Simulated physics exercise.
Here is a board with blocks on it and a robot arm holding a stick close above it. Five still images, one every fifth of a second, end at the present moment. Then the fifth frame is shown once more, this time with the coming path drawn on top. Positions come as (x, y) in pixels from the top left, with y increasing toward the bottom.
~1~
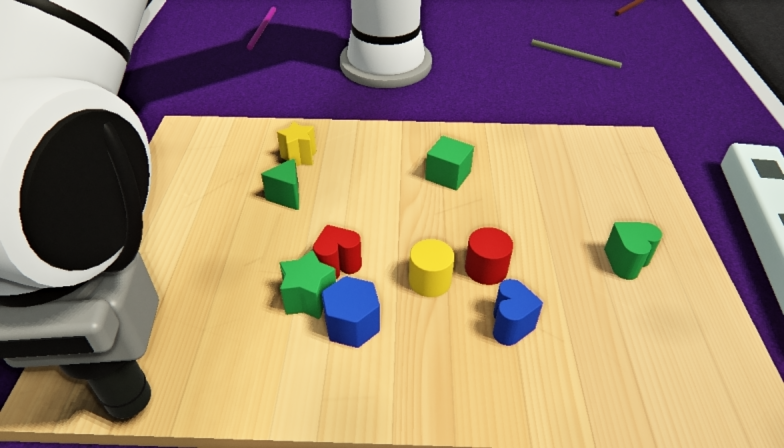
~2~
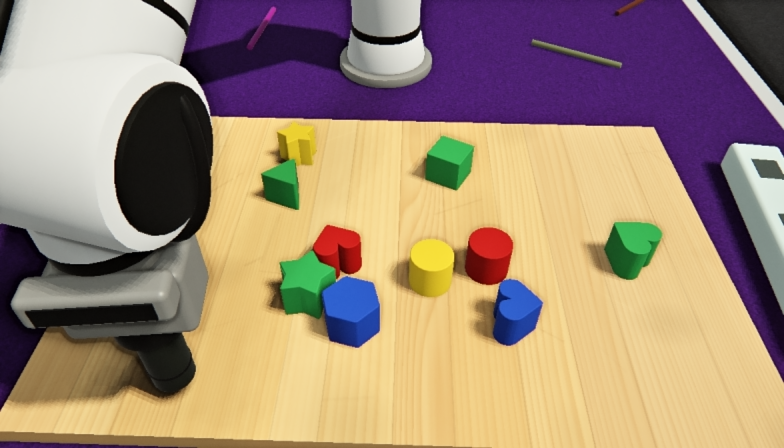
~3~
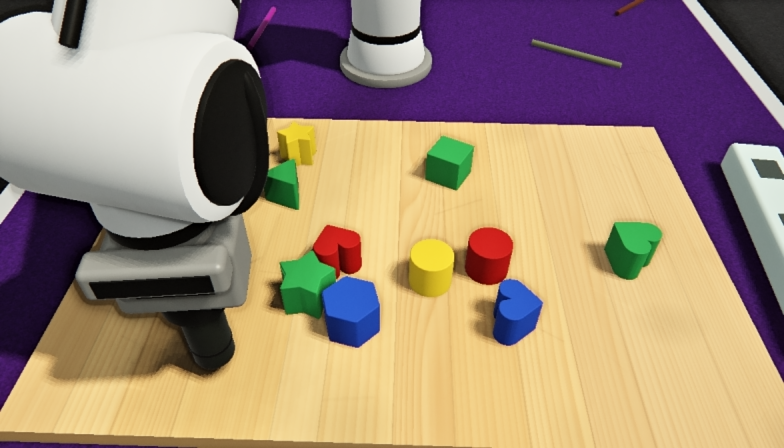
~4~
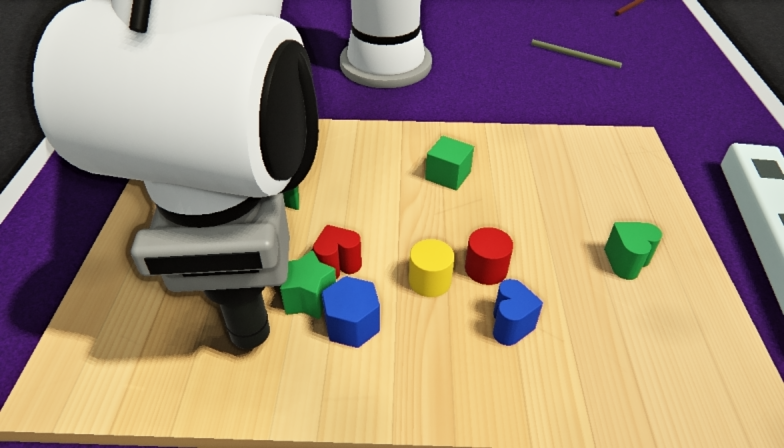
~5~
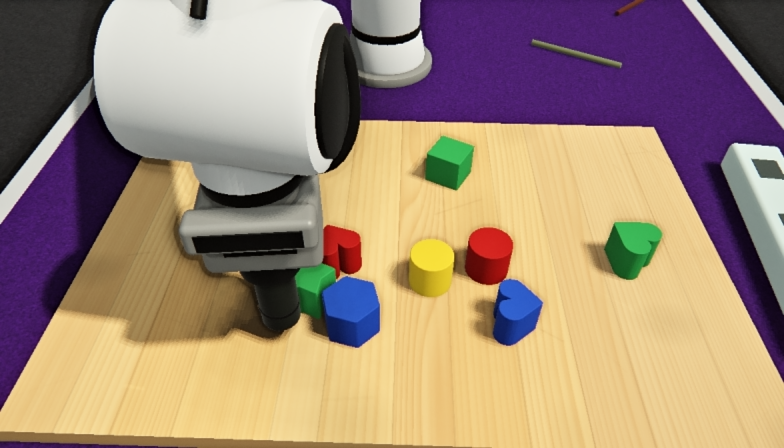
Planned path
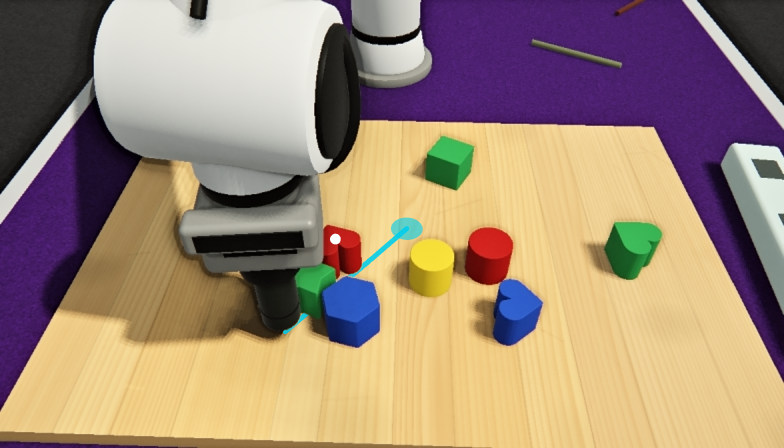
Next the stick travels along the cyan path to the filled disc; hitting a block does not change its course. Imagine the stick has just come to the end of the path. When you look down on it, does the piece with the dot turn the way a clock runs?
Yes, it checks out.
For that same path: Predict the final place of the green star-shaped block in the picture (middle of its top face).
Most likely (320, 234).
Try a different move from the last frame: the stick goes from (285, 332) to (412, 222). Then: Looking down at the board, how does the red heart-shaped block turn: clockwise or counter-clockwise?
Clockwise rotation.
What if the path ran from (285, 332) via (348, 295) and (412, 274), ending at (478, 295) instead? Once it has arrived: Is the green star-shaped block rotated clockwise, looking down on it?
No, that is not how it ends up.
Path on the board, in a line from (285, 332) to (407, 229); the dot is on the red heart-shaped block.
What follows on the original path. One third of the way, stick at (330, 277); green star-shaped block at (313, 242), turned 40° anticlockwise; red heart-shaped block at (341, 222), turned 70° clockwise; blue six-sided block at (355, 297).
Two thirds of the way, stick at (371, 243); green star-shaped block at (320, 234), turned 70° anticlockwise; red heart-shaped block at (340, 210), turned 75° clockwise; blue six-sided block at (355, 297).
At the end, stick at (407, 213); green star-shaped block at (320, 234), turned 70° anticlockwise; red heart-shaped block at (340, 210), turned 75° clockwise; blue six-sided block at (355, 297); yellow round block in place.
